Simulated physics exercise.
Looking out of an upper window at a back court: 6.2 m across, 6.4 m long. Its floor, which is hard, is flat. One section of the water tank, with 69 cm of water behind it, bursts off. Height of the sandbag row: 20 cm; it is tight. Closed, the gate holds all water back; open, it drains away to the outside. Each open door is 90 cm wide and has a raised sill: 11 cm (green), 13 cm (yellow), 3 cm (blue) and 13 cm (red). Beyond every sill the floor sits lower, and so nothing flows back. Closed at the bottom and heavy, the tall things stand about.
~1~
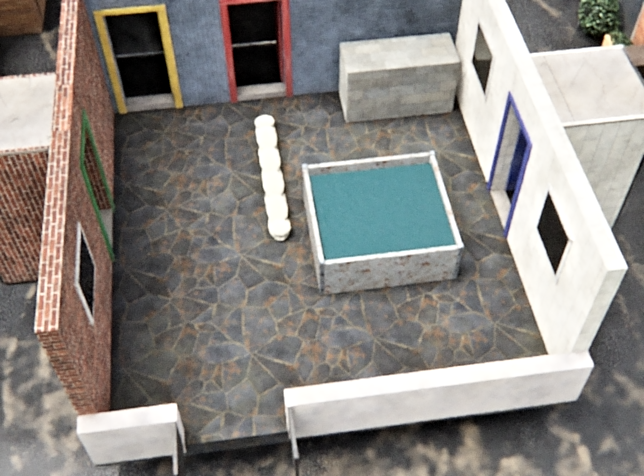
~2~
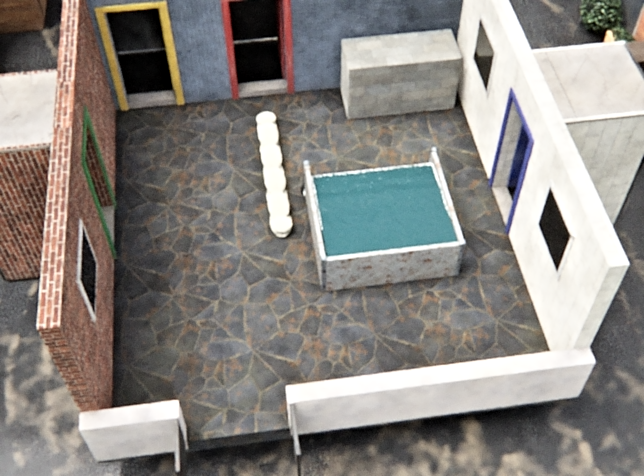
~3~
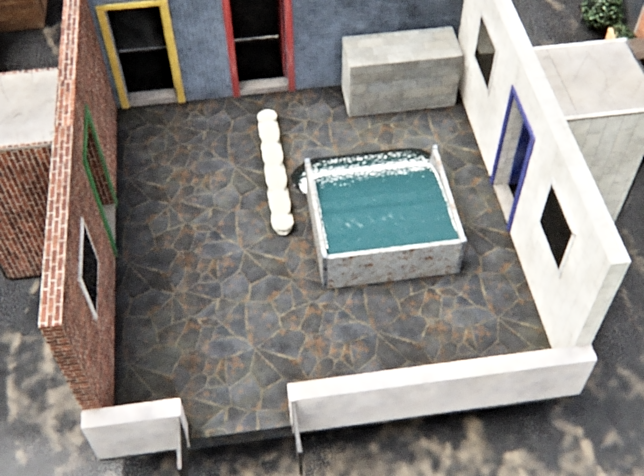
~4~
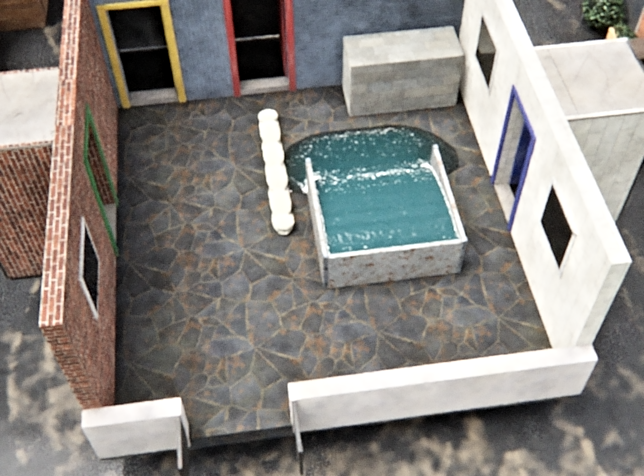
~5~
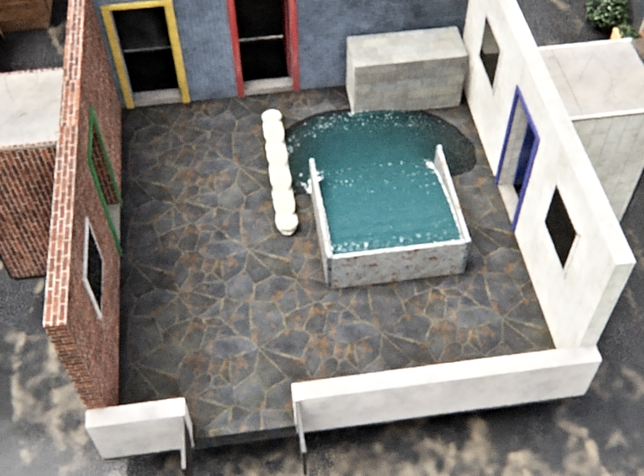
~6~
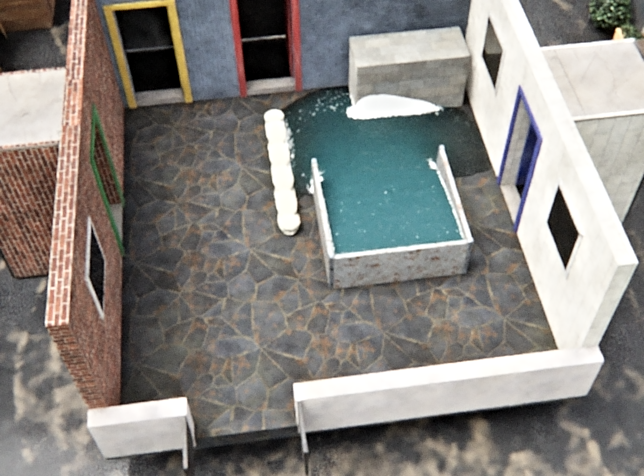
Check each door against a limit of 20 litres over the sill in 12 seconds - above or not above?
Check: Green door not above; yellow door not above; blue door above; red door above.
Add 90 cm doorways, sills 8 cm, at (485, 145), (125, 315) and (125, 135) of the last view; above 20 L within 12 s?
In turn: Beyond it, short of it, beyond it.
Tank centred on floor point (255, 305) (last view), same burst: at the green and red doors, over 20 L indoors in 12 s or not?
Measured against the limit, the green door stays within it and the red door goes beyond it.
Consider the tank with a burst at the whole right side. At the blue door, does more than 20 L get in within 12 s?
Then the blue door ends up out of bounds.
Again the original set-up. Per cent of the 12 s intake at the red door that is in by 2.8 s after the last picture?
Roughly 90%.
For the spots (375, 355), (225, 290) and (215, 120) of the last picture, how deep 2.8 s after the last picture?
Roughly 0, 0, 7 cm.
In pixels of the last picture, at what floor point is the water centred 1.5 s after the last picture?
Roughly (369, 160).
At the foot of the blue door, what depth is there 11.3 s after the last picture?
Roughly 4.0 centimetres.
Then, 0.7 s after the last picture water covers 20 % of the floor and is deepest (46 cm) near (302, 93); green door not reached, yellow door not reached, blue door not reached, red door 27 cm at the sill, 19 L in.
Then, 1.5 s after the last picture water covers 30 % of the floor and is deepest (52 cm) near (456, 77); green door not reached, yellow door 4 cm at the sill, 0 L in, blue door not reached, red door 30 cm at the sill, 107 L in.
Then, 2.8 s after the last picture water covers 45 % of the floor and is deepest (28 cm) near (456, 77); green door 4 cm at the sill, 0 L in, yellow door 6 cm at the sill, 0 L in, blue door 7 cm at the sill, 3 L in, red door 21 cm at the sill, 193 L in.
Then, 6.3 s after the last picture water covers 90 % of the floor and is deepest (13 cm) near (535, 378); green door 4 cm at the sill, 0 L in, yellow door 7 cm at the sill, 3 L in, blue door 5 cm at the sill, 34 L in, red door 8 cm at the sill, 216 L in.
Then, 11.3 s after the last picture water covers 95 % of the floor and is deepest (10 cm) near (460, 90); green door 6 cm at the sill, 0 L in, yellow door 4 cm at the sill, 3 L in, blue door 4 cm at the sill, 47 L in, red door 6 cm at the sill, 216 L in.
